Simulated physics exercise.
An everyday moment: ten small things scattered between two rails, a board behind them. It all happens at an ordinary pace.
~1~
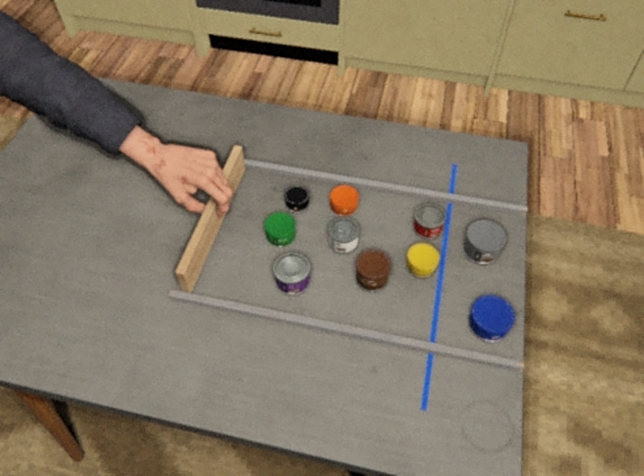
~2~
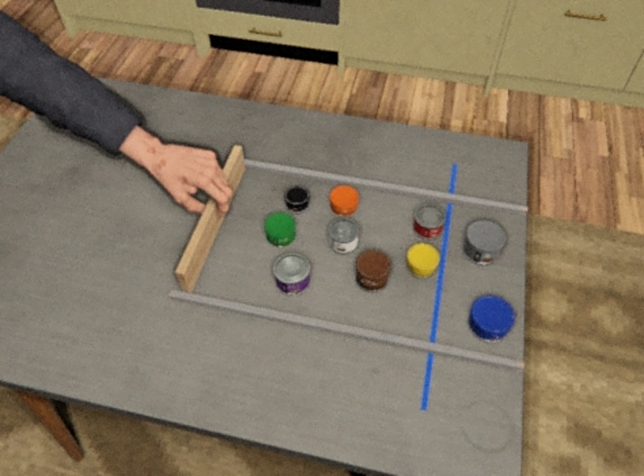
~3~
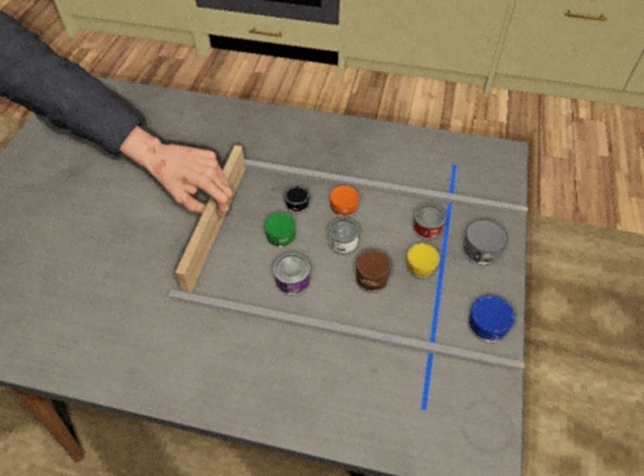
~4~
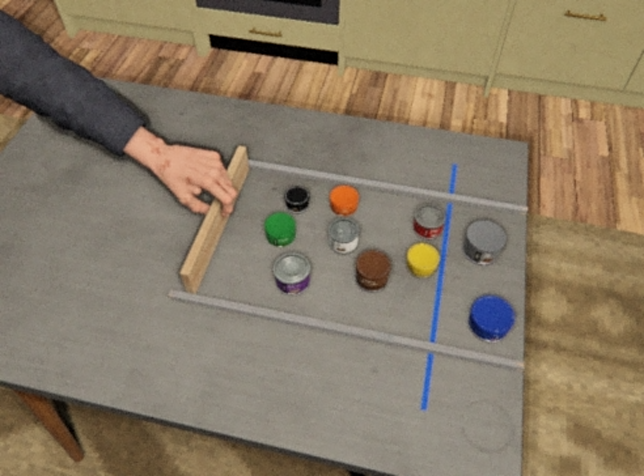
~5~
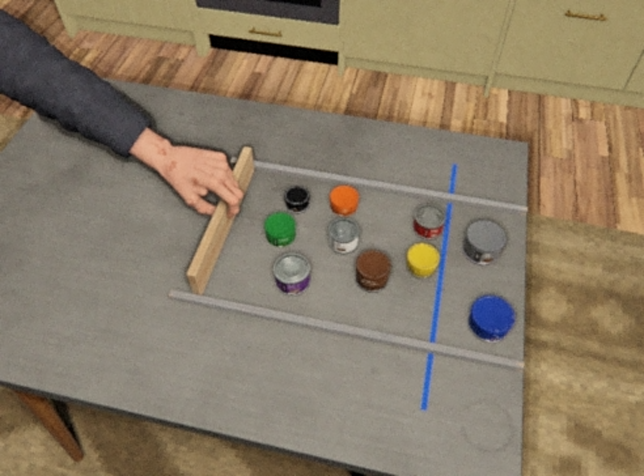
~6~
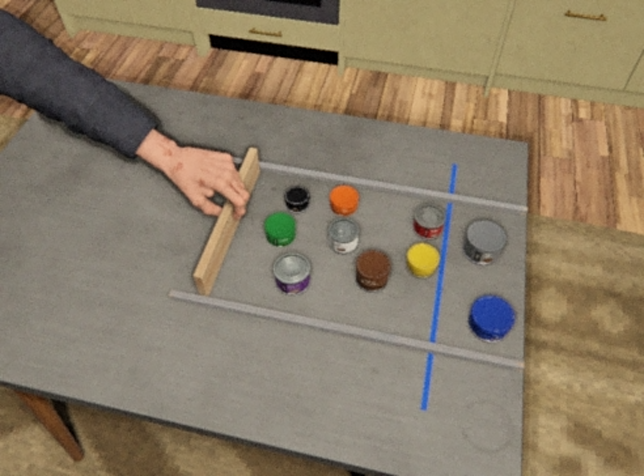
A dark-sleeved arm reaches in from the left over a grey table in a kitchen with a wooden floor, seen from above at an angle. Its hand holds a wooden board upright between two pale rails, with black, orange, green, white, purple, brown, red and yellow containers left of a blue line, grey and blue ones beyond. The hand slides the board slightly right; the containers and camera stay still.
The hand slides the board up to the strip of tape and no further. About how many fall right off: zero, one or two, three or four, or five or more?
In the end the number that fall off is zero.
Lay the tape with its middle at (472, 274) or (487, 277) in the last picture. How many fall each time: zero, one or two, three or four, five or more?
In that order: Either one or two; 3 or 4.
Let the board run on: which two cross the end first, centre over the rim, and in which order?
The order is the grey tin, the blue pot.
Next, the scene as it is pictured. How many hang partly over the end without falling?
1 of them.
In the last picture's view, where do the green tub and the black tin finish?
First (459, 261), then (460, 233).
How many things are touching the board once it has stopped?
In contact: 5.
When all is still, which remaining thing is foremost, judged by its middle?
The grey tin ends nearest.
Soon after, none off yet; blue pot at rest near (491, 319); grey tin at rest near (483, 243); red tin at rest near (429, 222).
In the end, the number that fall off is zero.
